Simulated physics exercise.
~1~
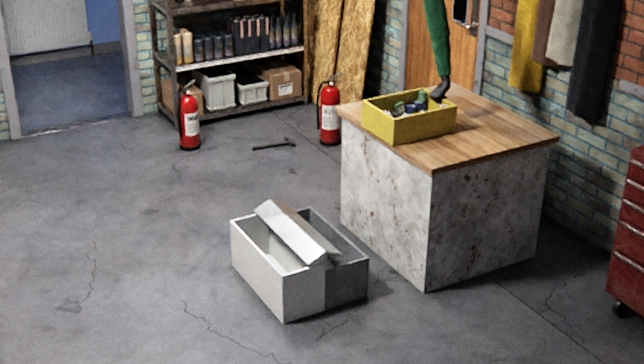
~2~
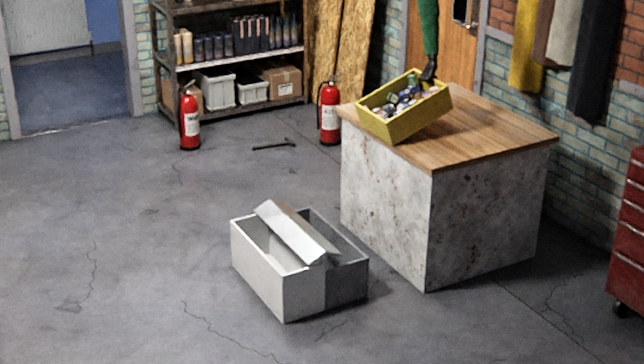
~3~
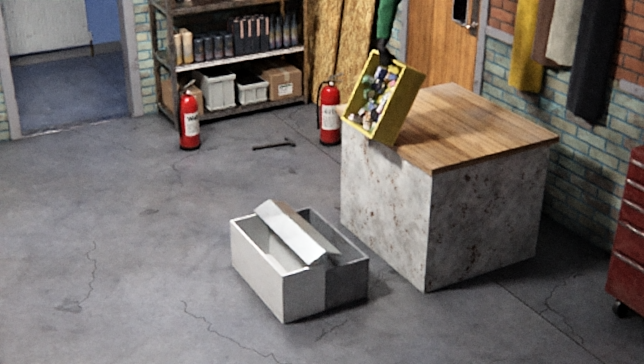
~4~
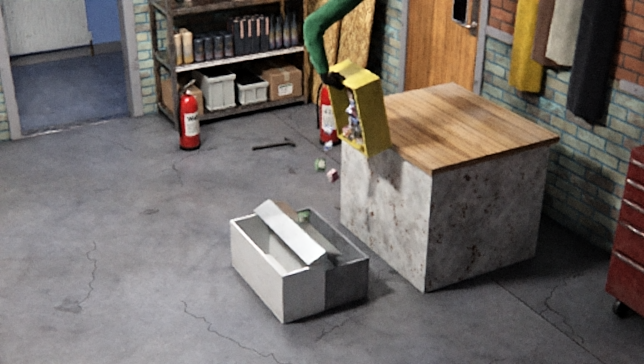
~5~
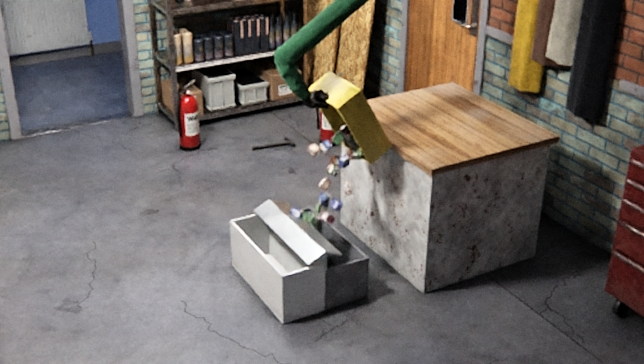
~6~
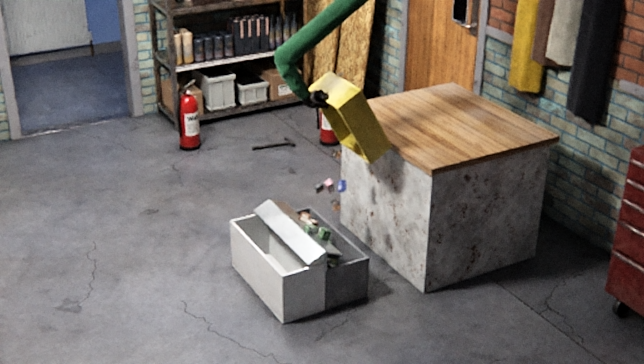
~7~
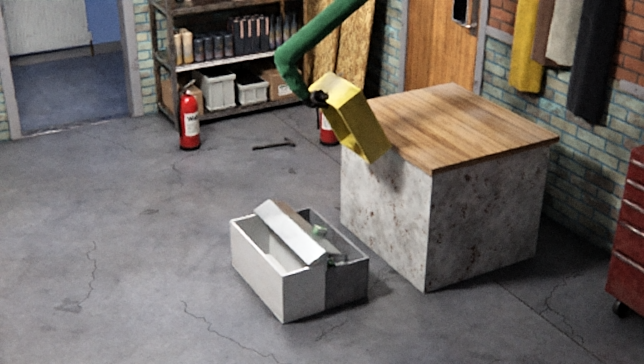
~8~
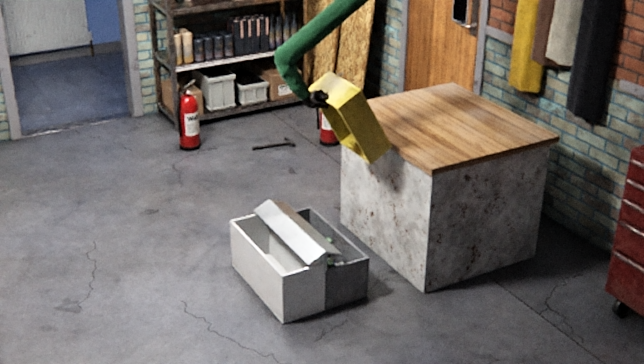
The clip opens on a workshop floor where a yellow crate of small cartons sits on a wood-topped bench, held by a green mechanical arm. Below stand a grey trough and a white box, with a sloped ridge capping the divide between them. The arm tilts the crate and swings it over the bench's near left edge. As it tips past upright, the first few cartons drop out, then the rest tumble in a loose stream into the grey trough. The last ones fall in and settle mostly out of sight, while the upturned crate hangs still and the white box looks empty.
